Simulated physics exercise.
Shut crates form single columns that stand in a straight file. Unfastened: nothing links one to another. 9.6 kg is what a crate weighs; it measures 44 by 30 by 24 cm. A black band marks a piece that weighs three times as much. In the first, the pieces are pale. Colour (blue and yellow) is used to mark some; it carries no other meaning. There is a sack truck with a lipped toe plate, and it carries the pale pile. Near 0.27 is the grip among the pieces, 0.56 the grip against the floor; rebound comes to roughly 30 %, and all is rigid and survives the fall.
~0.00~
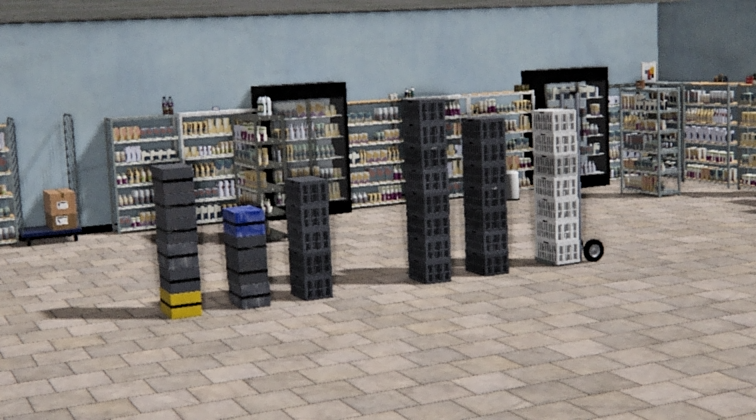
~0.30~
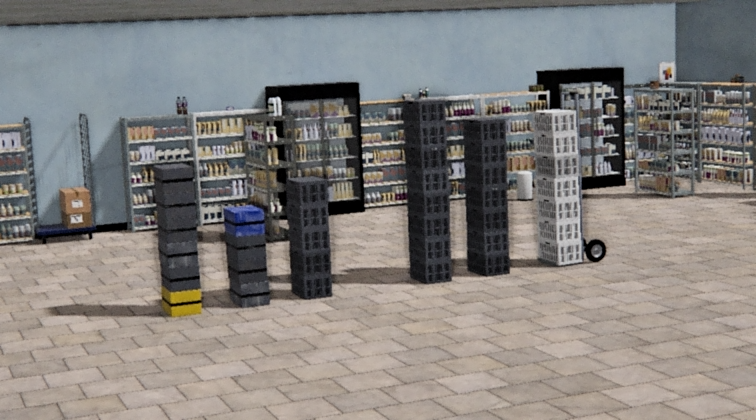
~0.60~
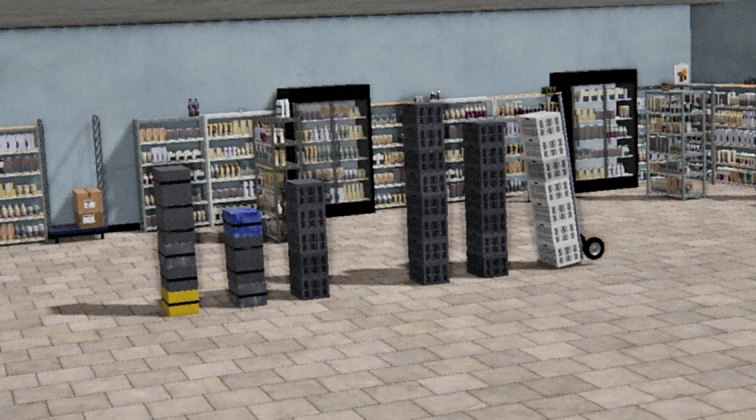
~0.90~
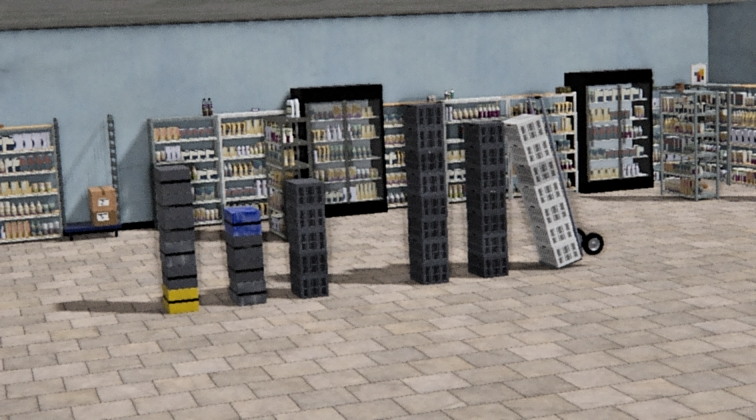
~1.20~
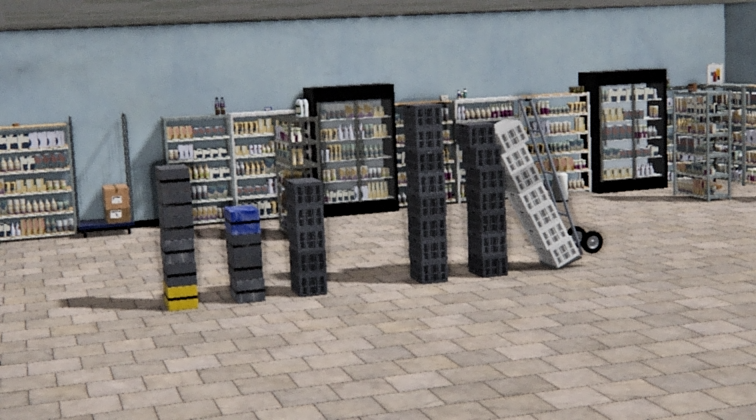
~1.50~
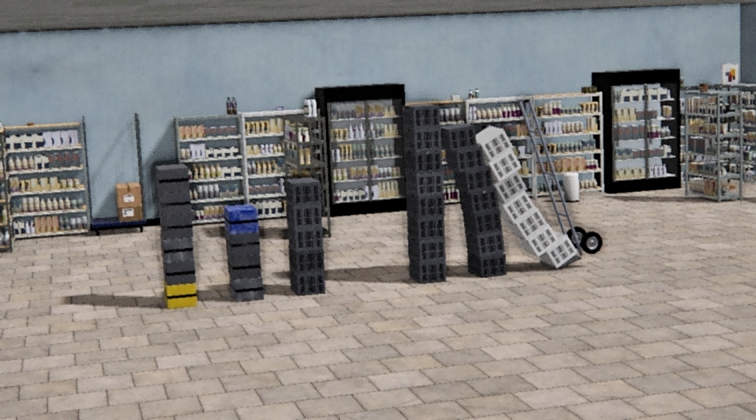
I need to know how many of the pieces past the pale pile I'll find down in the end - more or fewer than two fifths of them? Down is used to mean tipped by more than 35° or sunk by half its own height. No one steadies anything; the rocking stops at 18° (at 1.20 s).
You'll find more than two fifths down.
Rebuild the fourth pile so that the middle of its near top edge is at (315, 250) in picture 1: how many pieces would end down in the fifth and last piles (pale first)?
Down by pile: Fifth 1, last 0.
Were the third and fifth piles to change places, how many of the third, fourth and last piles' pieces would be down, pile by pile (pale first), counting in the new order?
Then third 3, fourth 0, last 0.
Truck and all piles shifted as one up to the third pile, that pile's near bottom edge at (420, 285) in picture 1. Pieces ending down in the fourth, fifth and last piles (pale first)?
After that shift, the fourth pile would have 4 down, the fifth 3 and the last 6.
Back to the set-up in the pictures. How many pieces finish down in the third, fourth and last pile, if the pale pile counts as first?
By pile: Third 8, fourth 4, last 6.
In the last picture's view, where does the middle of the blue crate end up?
Its centre ends up near pixel (148, 275) in the last picture.
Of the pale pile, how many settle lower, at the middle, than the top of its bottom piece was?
That makes 2 in all.
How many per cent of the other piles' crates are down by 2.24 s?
By then 10 %.
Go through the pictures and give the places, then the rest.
In the first frame (pixels give the middle of a visible side; the camera moves round a little), truck frame (578, 127) 0° forward; blue crate (250, 224); yellow crate (186, 305); none of the others has stirred.
In the second frame, truck frame (578, 128) 1° forward; blue crate (250, 223).
In the third frame, truck frame (564, 129) 7° forward, top of the pale pile leaning 7°; blue crate (247, 225); none of the others has stirred.
In the fourth frame, truck frame (549, 130) 14° forward, top of the pale pile leaning 15°; blue crate (247, 224); none of the others has stirred.
In the fifth frame, truck frame (541, 132) 18° forward, top of the pale pile leaning 25°; blue crate (246, 222); movement in 2 of them.
In the sixth frame, truck frame (540, 133) 18° forward, top of the pale pile leaning 28°; blue crate (244, 222); yellow crate (182, 296); steepest lean 6°, the crate at (470, 159); movement in 6 of them.
After 2.24 s, 7 of the pale pile down; 3 of the 30 other crates down.
After 3.34 s, 7 of the pale pile down; 17 of the 30 other crates down; blue crate 19° from how it stood.
In the end (6.0 s), 7 of the pale pile down; 27 of the 30 other crates down; yellow crate 41° from how it stood; blue crate 41° from how it stood, 51 cm lower. That is 90 per cent. From the last view, middles, yellow crate near (168, 287), blue crate near (148, 275).
